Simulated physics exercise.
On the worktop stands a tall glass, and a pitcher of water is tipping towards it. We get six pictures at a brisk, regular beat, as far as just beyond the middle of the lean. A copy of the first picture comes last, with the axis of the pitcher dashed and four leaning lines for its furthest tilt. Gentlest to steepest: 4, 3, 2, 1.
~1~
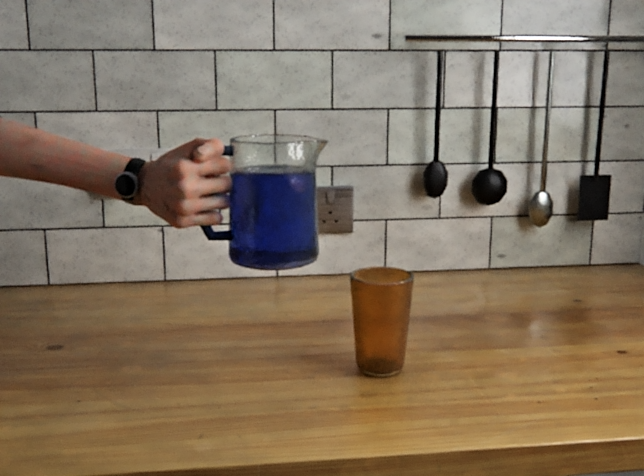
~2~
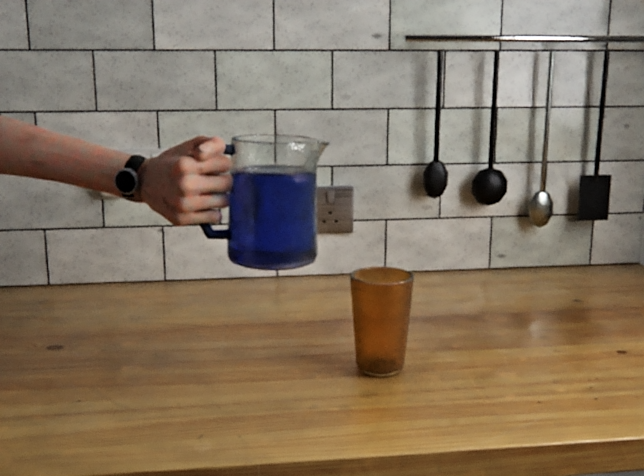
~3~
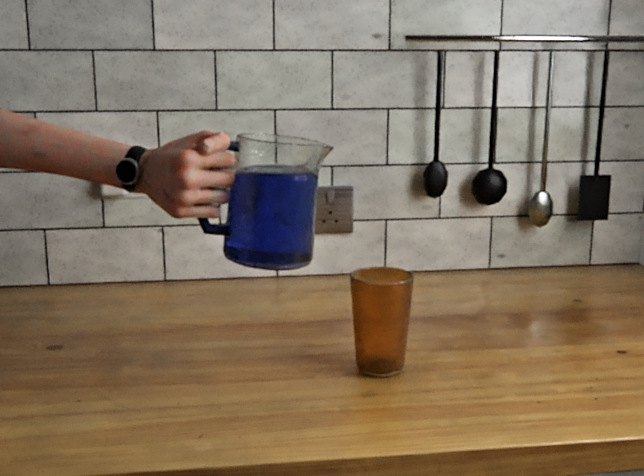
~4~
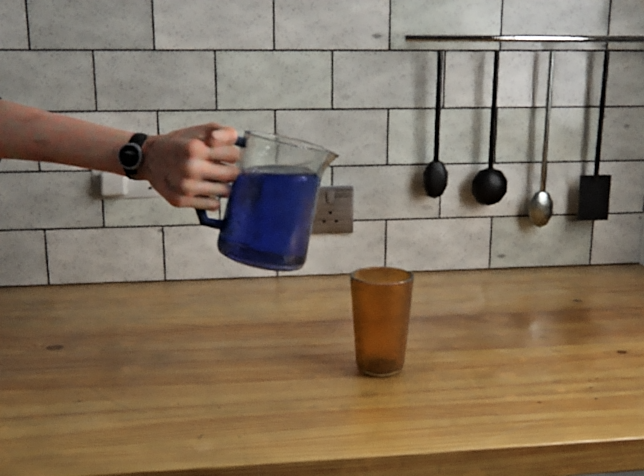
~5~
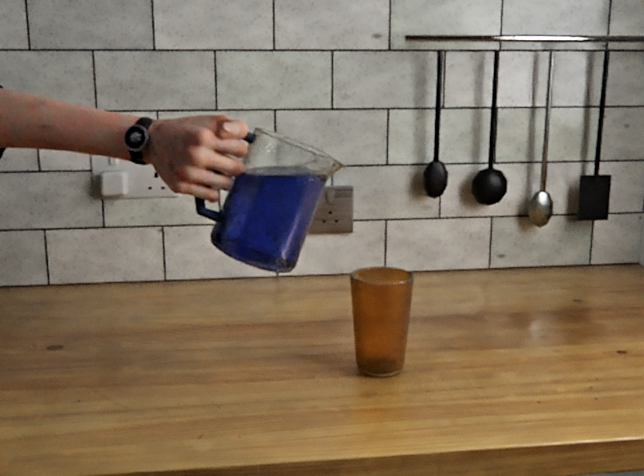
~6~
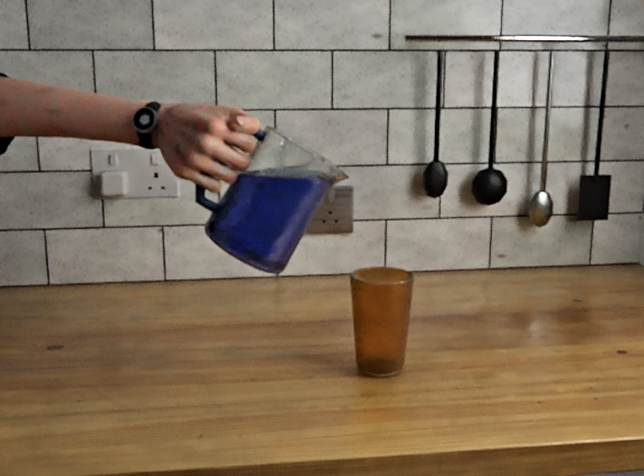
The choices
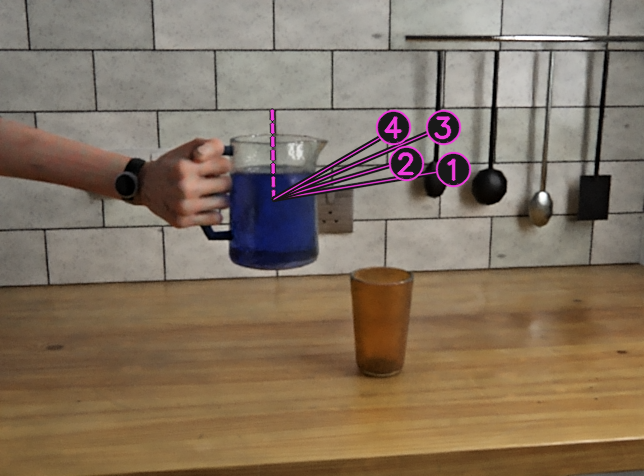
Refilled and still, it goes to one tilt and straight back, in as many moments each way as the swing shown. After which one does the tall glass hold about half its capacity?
4 is best.
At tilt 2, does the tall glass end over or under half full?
Over half.
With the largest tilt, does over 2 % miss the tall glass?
Yes.
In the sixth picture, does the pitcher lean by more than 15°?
Yes, it does.
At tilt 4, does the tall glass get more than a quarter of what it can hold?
Yes, clearly.
On the marked copy, 1 at (436, 172); 2 at (389, 165); 3 at (427, 133); 4 at (379, 138).
With 1, the tall glass ends with about 90 % of what it can hold; 17 % of the water is spilt.
With 2, the tall glass ends with about 81 % of what it can hold; 9 % of the water is spilt.
With 3, the tall glass ends with about 69 % of what it can hold.
With 4, the tall glass ends with about 47 % of what it can hold.
